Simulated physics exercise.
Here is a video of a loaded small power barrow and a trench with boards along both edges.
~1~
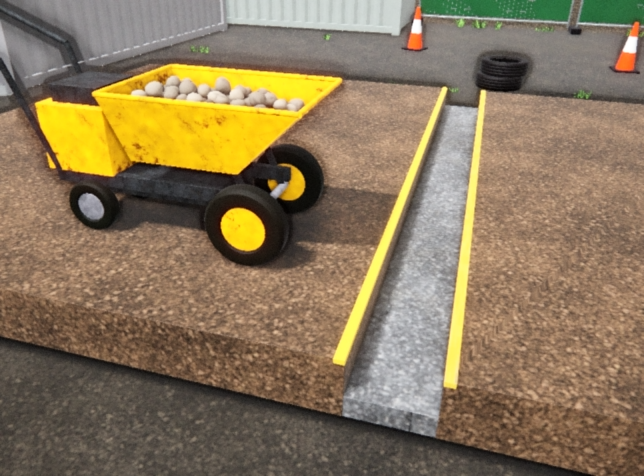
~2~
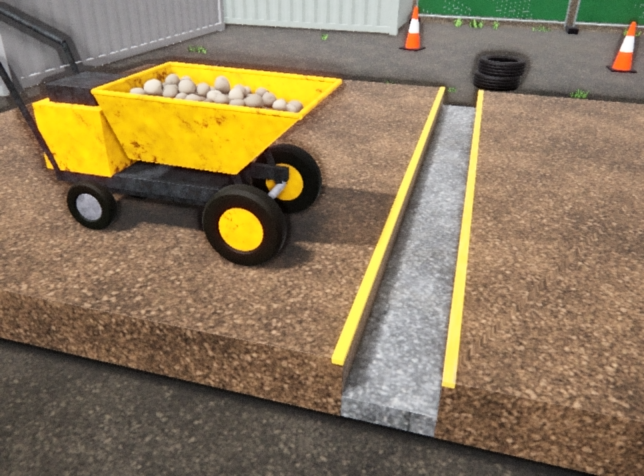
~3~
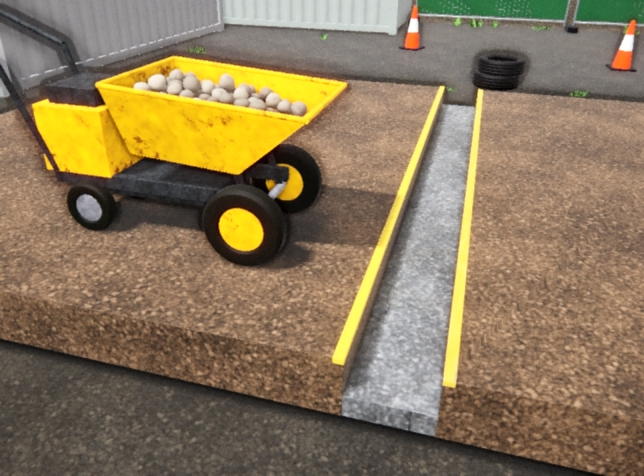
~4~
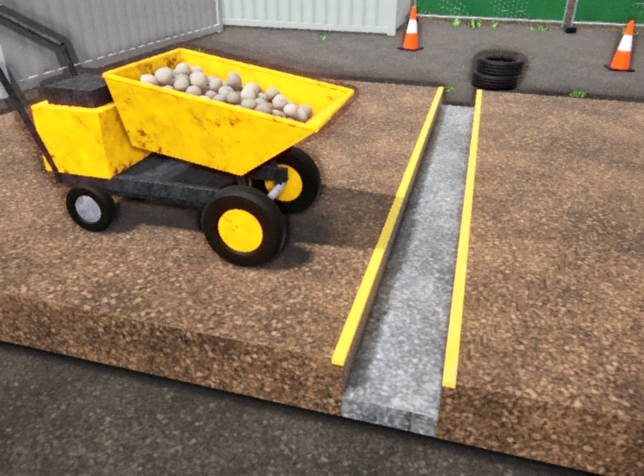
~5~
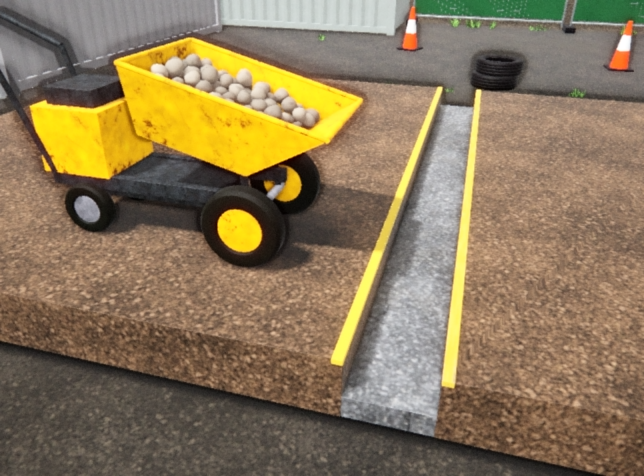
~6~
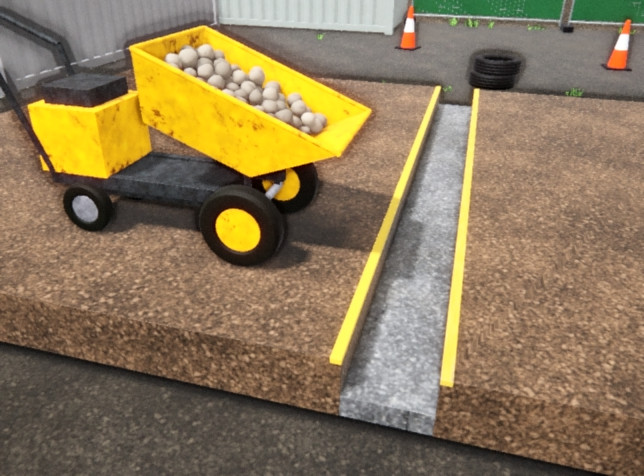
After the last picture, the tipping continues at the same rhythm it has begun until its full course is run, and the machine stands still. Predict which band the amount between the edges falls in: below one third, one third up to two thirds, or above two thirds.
Okay, so the amount in the trench ends beyond the two-thirds mark.
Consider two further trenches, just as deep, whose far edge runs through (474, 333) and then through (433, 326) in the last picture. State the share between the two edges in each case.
The first try comes to close to 90 per cent, the next to 70 per cent.
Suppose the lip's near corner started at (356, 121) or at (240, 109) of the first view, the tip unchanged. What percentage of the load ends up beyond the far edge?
Trial 1 around 40 %, trial 2 around 0 %.
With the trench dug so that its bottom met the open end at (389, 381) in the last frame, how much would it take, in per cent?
I'd put it at some 50 in a hundred.
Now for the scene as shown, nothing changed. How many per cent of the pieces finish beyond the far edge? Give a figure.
It comes to close to 0 %.
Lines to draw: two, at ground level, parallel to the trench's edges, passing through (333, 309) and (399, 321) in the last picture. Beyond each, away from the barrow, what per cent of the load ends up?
Close to 80 % and 50 %, in that order.
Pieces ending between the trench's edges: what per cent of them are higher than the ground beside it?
10 per cent or so.
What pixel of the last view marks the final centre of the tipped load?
I'd put the middle somewhere around (417, 274).
Soon, skip tipped steeply; all in the skip.
A while on, skip tipped right over; about a third in the skip; about two thirds in or heaped over the trench.
Towards the end, skip tipped right over; about a quarter in the skip; most in or heaped over the trench; a stray few beyond it.
Finally, skip tipped right over; about a quarter in the skip; most in or heaped over the trench; a stray few beyond it.
